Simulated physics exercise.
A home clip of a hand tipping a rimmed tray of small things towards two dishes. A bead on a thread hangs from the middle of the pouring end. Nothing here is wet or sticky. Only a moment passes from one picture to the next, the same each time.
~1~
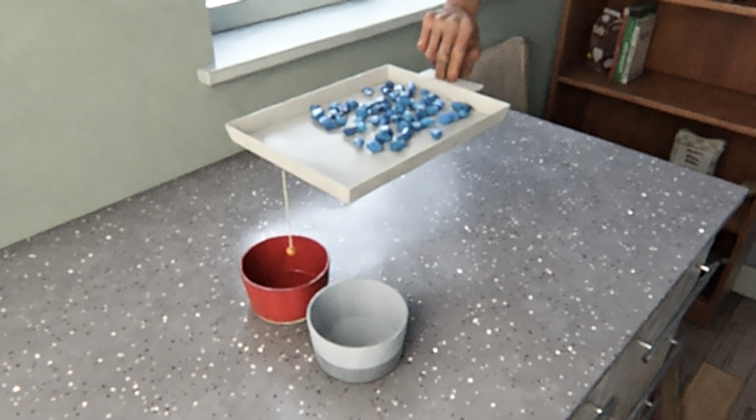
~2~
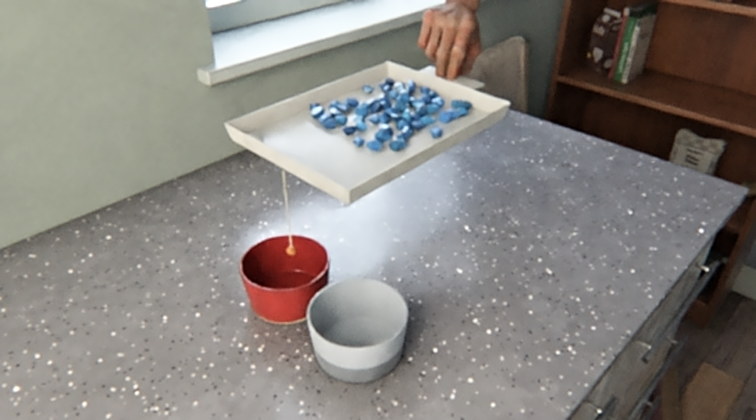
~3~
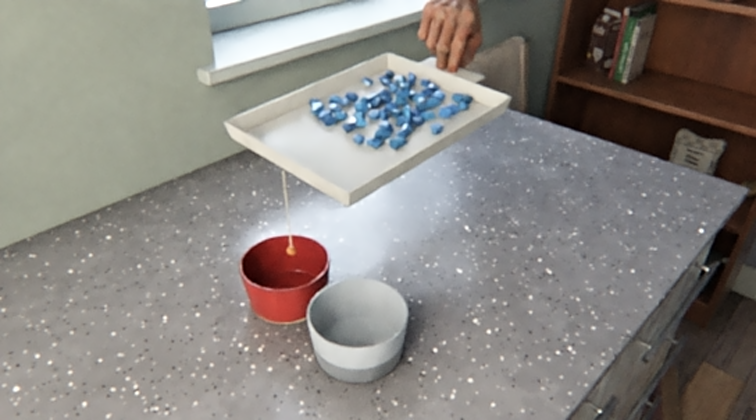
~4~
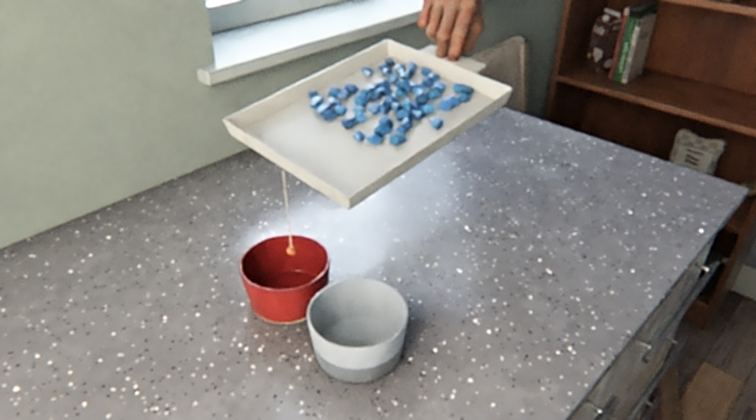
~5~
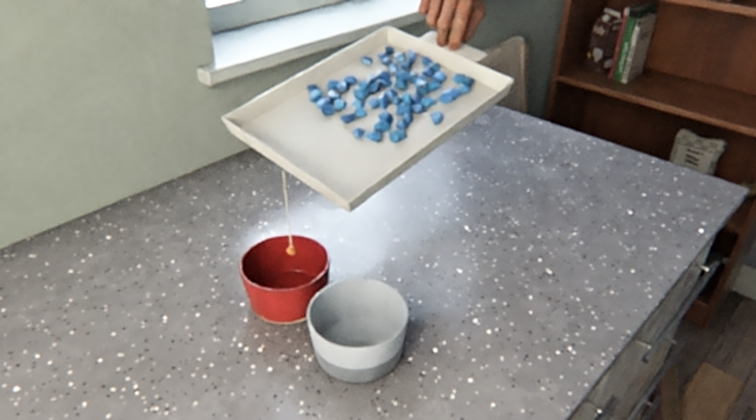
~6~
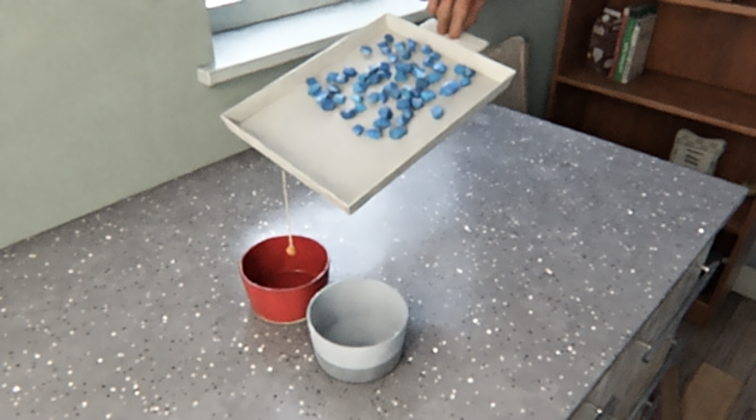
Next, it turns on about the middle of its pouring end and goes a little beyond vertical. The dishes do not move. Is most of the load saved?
The two hold more than half of the load.
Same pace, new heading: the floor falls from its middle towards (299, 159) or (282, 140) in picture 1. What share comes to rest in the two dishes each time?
In turn 30 and 10 in a hundred.
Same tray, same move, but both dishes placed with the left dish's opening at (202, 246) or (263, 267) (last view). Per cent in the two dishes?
First some 0, then 80 per cent.
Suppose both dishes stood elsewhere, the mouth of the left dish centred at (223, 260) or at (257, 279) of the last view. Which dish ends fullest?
At the first place the right dish, at the second the dish on the right.
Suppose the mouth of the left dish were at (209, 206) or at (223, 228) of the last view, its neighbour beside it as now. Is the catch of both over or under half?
One: Not half. Two: Not half.
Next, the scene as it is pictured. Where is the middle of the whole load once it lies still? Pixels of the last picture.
Roughly at (353, 340).
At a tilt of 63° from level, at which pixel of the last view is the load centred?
Around (345, 187).
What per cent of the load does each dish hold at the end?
The left dish has 0 per cent, the right dish has 90.
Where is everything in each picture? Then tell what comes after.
Corners of the pouring end (231, 124) and (349, 185), level; middle of the load (391, 115), aquarium stones; left dish (251, 297); right dish (322, 354); bead on its thread (292, 251), in the first picture.
Corners of the pouring end (230, 123) and (349, 186), level; middle of the load (391, 113), in the second picture.
Corners of the pouring end (230, 122) and (348, 189), tipped barely, lowest at the right corner; middle of the load (391, 109), in the third picture.
Corners of the pouring end (229, 119) and (348, 193), tipped a little, lowest at the right corner; middle of the load (391, 101), in the fourth picture.
Corners of the pouring end (227, 117) and (348, 197), tipped a little, lowest at the right corner; middle of the load (391, 94), in the fifth picture.
Corners of the pouring end (226, 115) and (348, 201), tipped clearly, lowest at the right corner; middle of the load (390, 87); left dish (251, 297); right dish (322, 354), in the sixth picture.
Just after the last frame, tray tipped steeply; the larger part on the tray; just a few in the right dish; about a tenth in the air.
A moment on, tray tipped past a quarter turn; about a tenth on the tray; the larger part in the right dish; just a few outside both; about a tenth in the air.
Further on, tray tipped past a quarter turn; almost all in the right dish; about a tenth outside both.
When it is over, tray tipped past a quarter turn; almost all in the right dish; not one in the left dish; about a tenth outside both.
